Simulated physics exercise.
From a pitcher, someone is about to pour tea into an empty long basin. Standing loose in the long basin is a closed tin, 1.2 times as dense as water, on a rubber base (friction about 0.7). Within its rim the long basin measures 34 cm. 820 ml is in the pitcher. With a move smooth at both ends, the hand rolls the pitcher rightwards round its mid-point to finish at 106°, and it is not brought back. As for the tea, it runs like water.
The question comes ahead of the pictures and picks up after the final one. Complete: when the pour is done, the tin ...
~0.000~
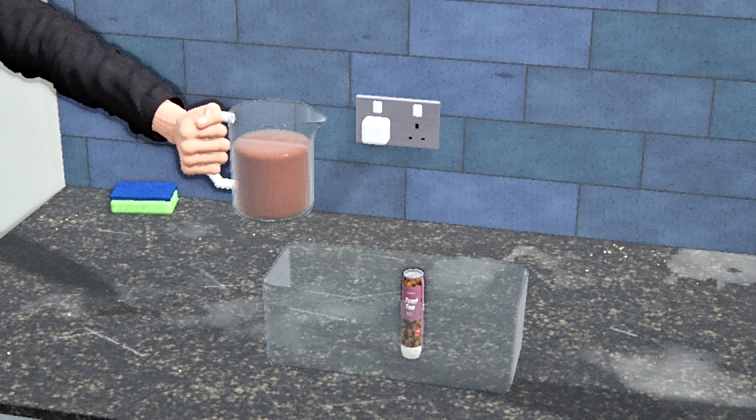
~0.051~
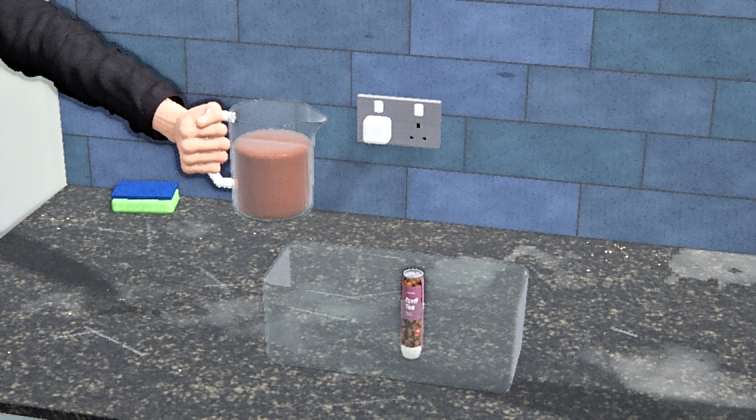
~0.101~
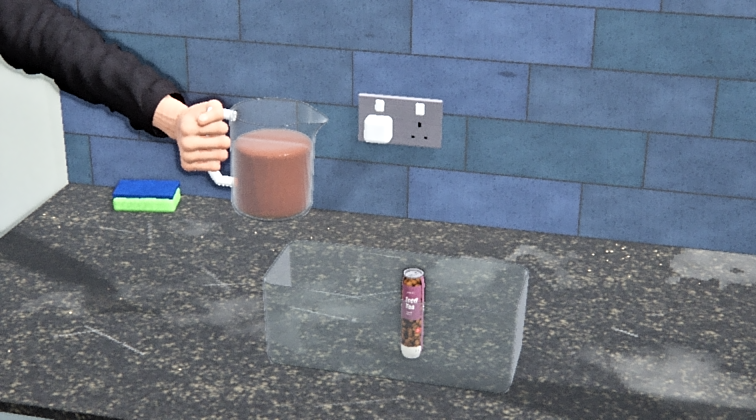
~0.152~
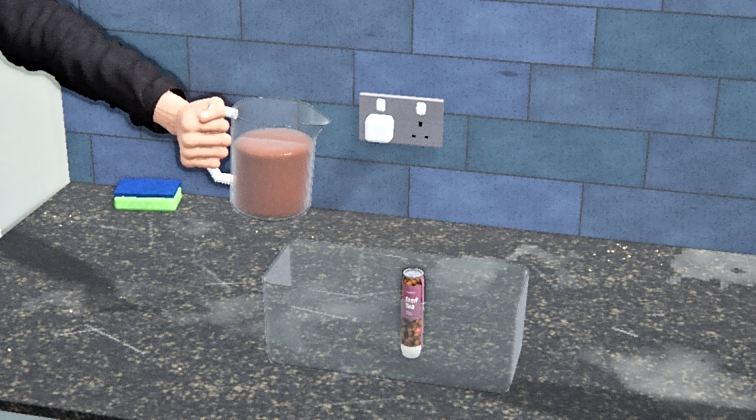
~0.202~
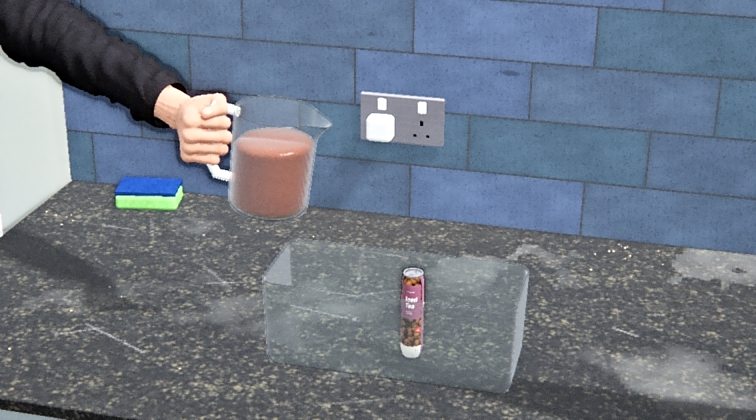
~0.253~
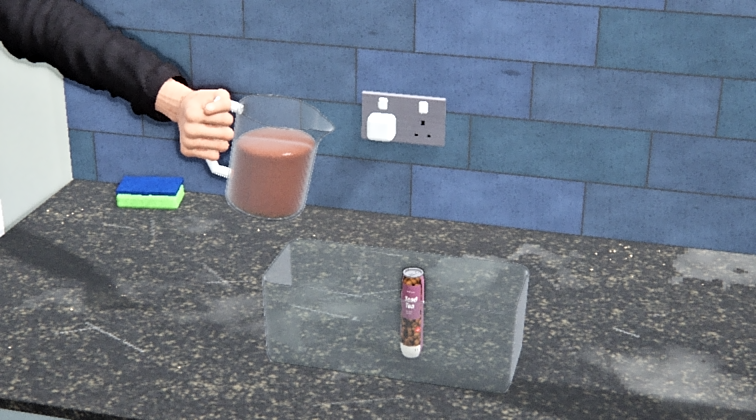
... remains on its base.
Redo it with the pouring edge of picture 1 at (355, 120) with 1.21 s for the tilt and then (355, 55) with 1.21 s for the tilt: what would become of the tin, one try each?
In the first try it comes down; in the second it comes down.
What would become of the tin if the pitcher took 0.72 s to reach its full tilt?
Outcome - the tin stays erect.
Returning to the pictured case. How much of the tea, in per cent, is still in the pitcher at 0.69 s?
92 %.
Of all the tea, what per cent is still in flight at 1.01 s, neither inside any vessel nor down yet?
Roughly 22 %.
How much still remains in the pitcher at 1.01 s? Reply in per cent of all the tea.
Remaining share: Approx. 36 %.
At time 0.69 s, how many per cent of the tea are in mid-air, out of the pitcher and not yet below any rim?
8 %.
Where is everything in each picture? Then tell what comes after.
In the first frame, it leans 0°; its right rim is at (326, 119); the tea meets the walls at (236, 138) and (311, 144); the long basin's rim runs from (276, 263) to (523, 290); the tin's top is at (413, 278).
In the second frame, it leans 0°; its right rim is at (327, 119); the tea meets the walls at (237, 137) and (311, 145).
In the third frame, it leans 2°; its right rim is at (328, 120); the tea meets the walls at (237, 136) and (311, 144).
In the fourth frame, it leans 4°; its right rim is at (330, 122); the tea meets the walls at (237, 136) and (312, 144).
In the fifth frame, it leans 7°; its right rim is at (332, 125); the tea meets the walls at (240, 137) and (314, 144).
In the sixth frame, it leans 11°; its right rim is at (335, 129); the tea meets the walls at (239, 137) and (315, 144).
After 0.69 s the tilt is 65° and 92 per cent is still to pour; the tin stands where it began.
After 1.01 s the tilt is 99° and 37 per cent is still to pour; the tin stands where it began.
After 1.35 s the tilt is 106° and 4 per cent is still to pour; the tin stands where it began.
After 1.71 s the tilt is 106° and 0 per cent is still to pour; the tin stands where it began.
In the end the tin stands where it began.
